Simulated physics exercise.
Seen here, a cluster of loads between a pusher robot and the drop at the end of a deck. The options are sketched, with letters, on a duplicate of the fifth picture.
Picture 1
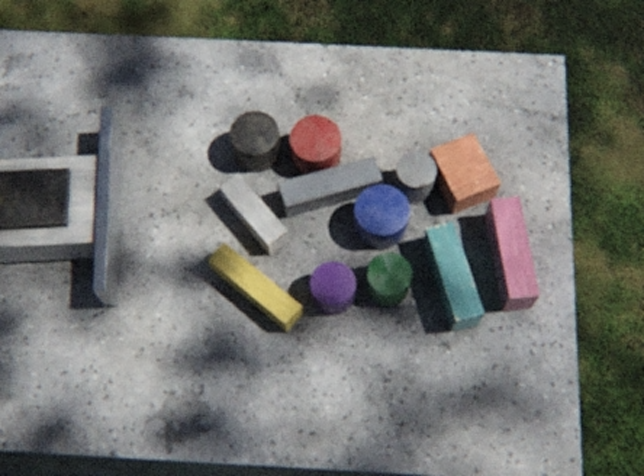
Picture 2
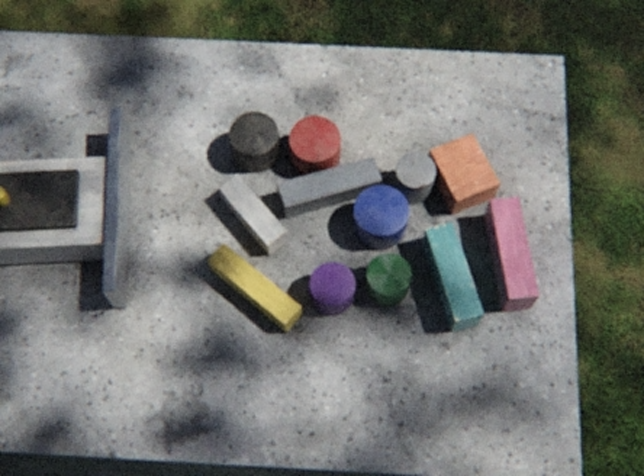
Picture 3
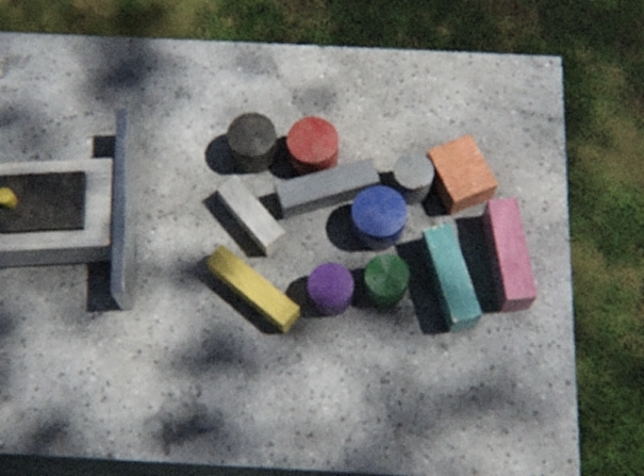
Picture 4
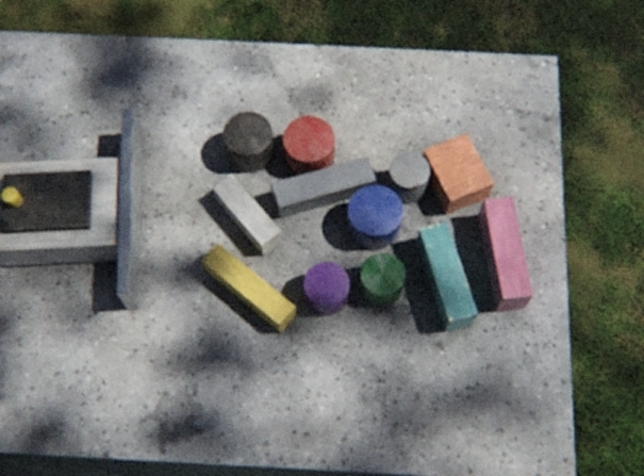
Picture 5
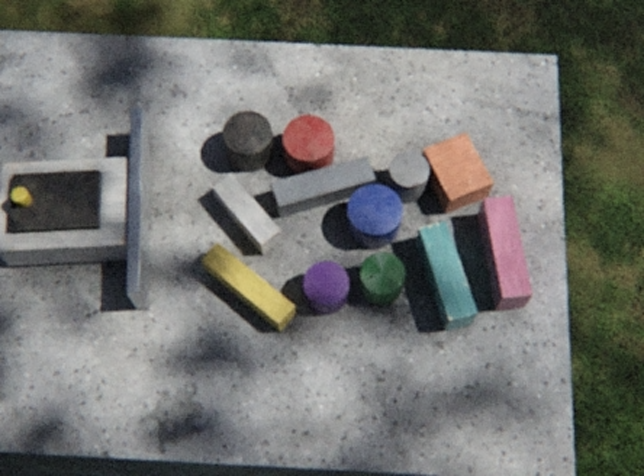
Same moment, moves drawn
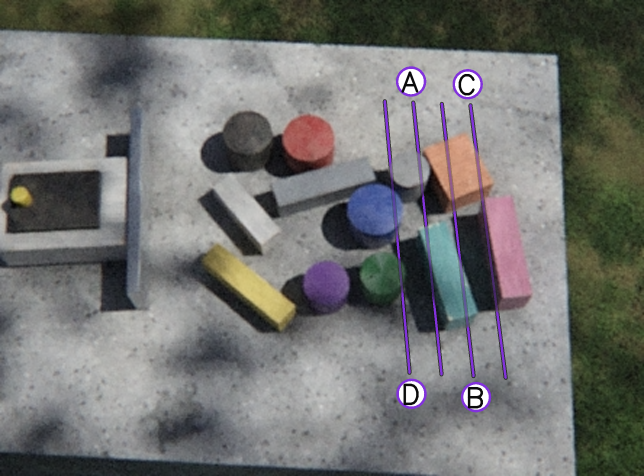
A pale, boxy robot with a dark top and a wide upright blade sits at the left of a speckled grey stone deck, seen from above with grass beyond its edges. Right of it lie black, red, grey, blue, purple and green canisters, white, grey, yellow, turquoise and pink bars, and an orange block. The robot creeps rightward, revealing a yellow knob, while the loads stay put and the view shifts very slightly.
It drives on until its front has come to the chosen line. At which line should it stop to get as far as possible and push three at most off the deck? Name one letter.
At C, and not beyond.
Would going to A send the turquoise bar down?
No.
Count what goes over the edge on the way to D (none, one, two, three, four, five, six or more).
By then, none.
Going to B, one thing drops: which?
The pink bar goes over.
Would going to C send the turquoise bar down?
By then, yes.
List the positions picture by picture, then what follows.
In the first picture, yellow bar (255, 287); green canister (388, 279); red canister (316, 147).
In the second picture, robot (40, 200); black canister (255, 143).
In the third picture, robot (48, 201); white bar (252, 216).
In the fourth picture, robot (53, 200); grey canister (408, 178).
In the fifth picture, robot (62, 200); purple canister (326, 288); pink bar (504, 253); turquoise bar (445, 276).
On the copy, A at (427, 231); B at (457, 232); C at (487, 234); D at (397, 229).
On C. First, robot (190, 207); orange crate (461, 172); black canister (291, 140).
Then, robot (317, 213); pink bar (517, 251); red canister (389, 92).
Finally, robot (417, 218); pink bar over the edge; turquoise bar over the edge; three fallen.
By contrast, A is within the limit but short; B is within the limit but short; D is within the limit but short.
